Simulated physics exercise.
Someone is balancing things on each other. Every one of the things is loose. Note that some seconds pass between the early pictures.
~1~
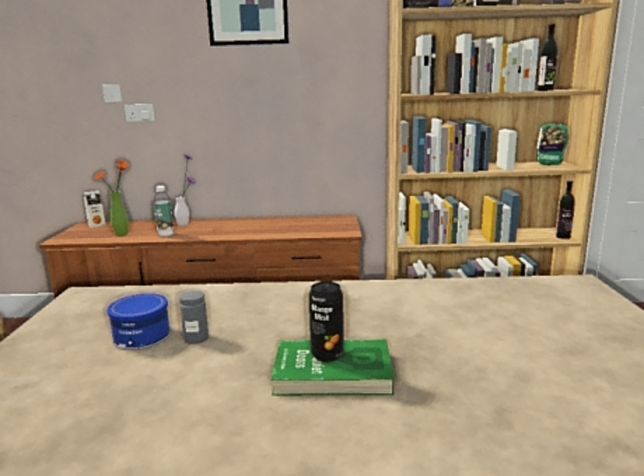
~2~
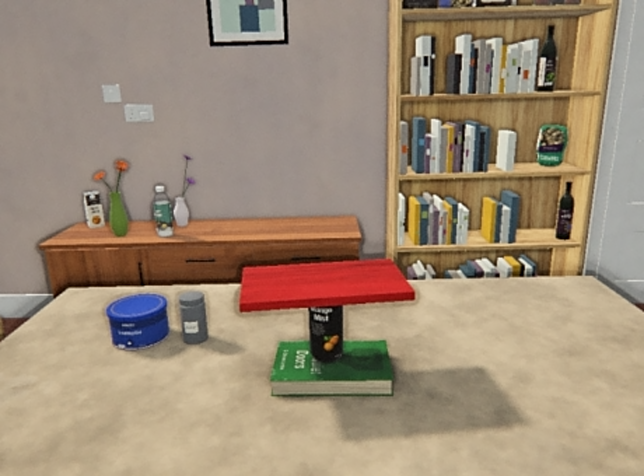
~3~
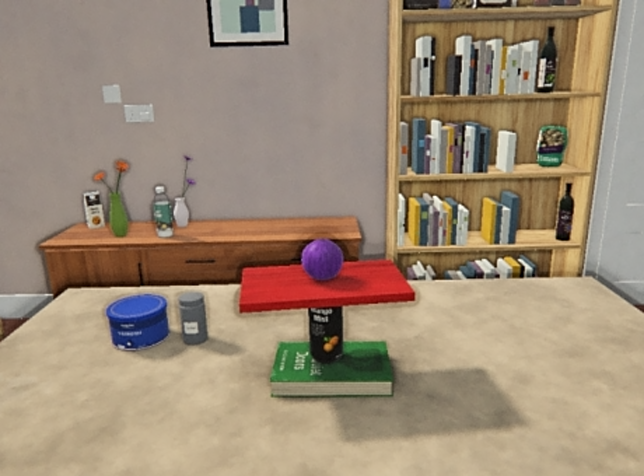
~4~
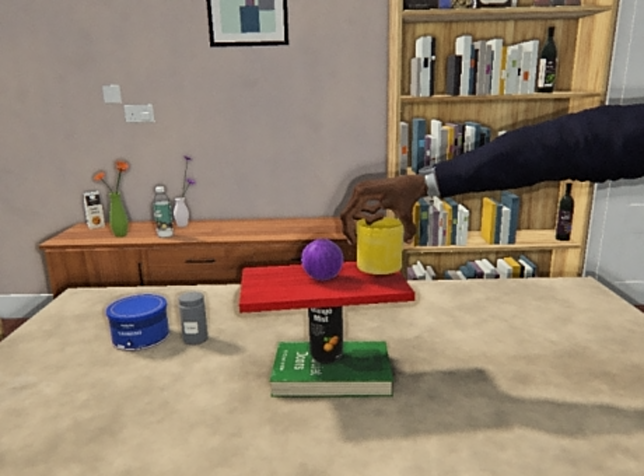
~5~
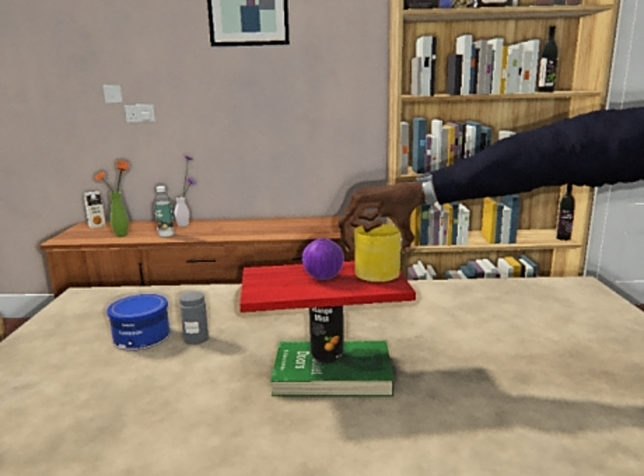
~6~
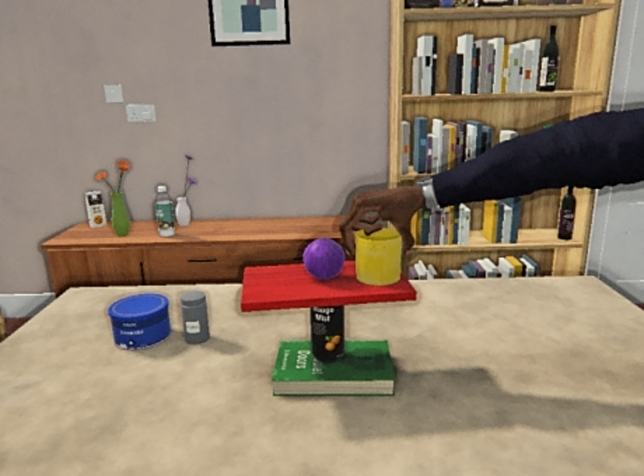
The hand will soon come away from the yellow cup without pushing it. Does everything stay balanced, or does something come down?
Steady.
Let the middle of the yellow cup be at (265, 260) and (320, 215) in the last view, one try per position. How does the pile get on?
So the first time it does not fall and the second time it goes over.
Then, 1.00 s on from there, no change.
Then, 1.80 s on from there, yellow cup resting near (379, 256).
In the end, all 7 unmoved. At the end, from the last picture's camera, yellow cup near (379, 256). The pile keeps its balance.
